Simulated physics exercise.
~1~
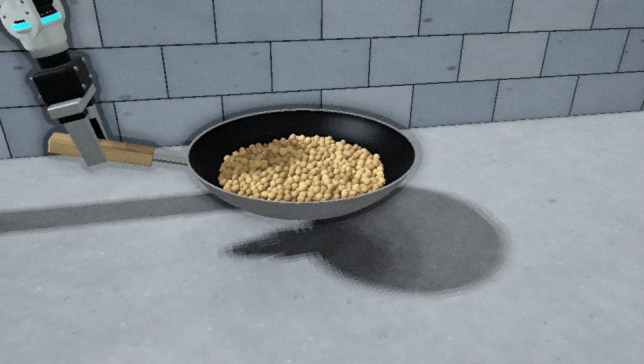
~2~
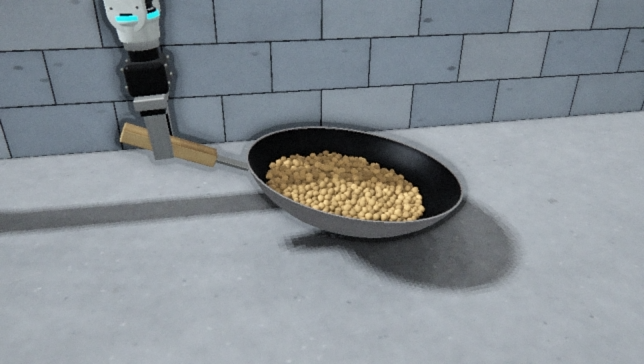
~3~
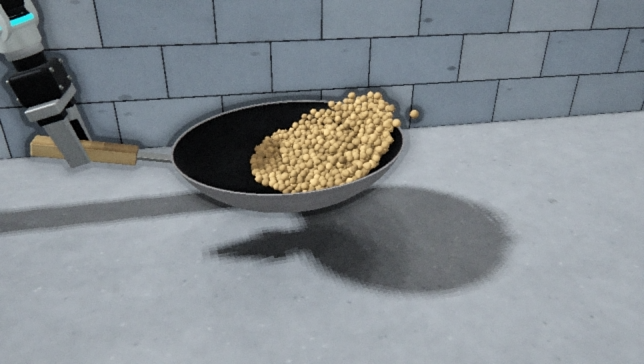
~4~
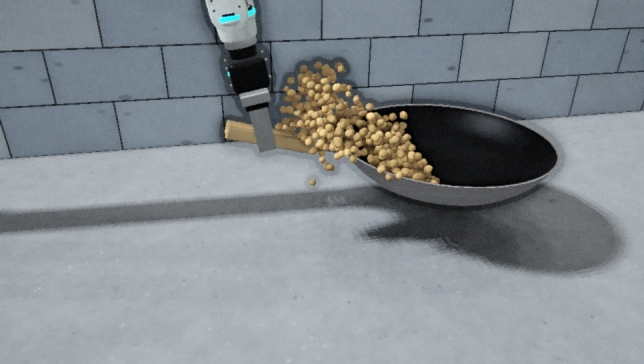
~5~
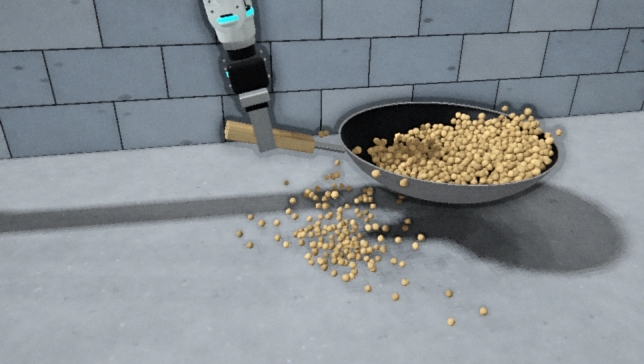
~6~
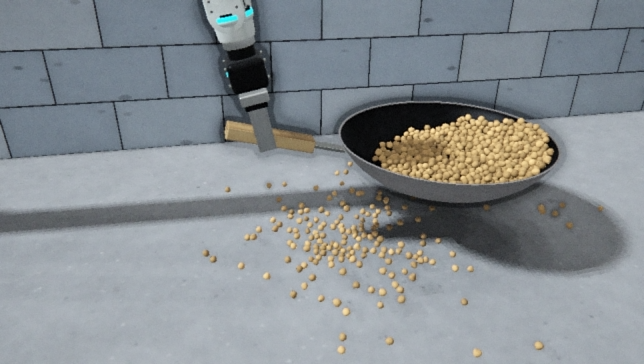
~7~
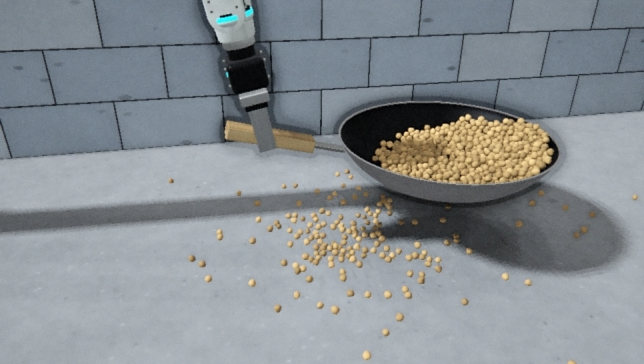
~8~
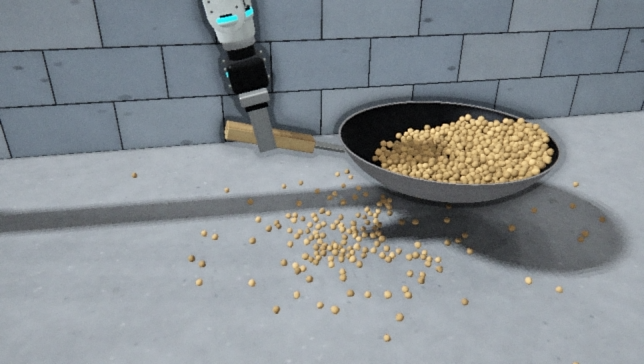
Robot arm jerking a black frying pan left then right, tossing chickpeas over the handle side and leaving many scattered below.
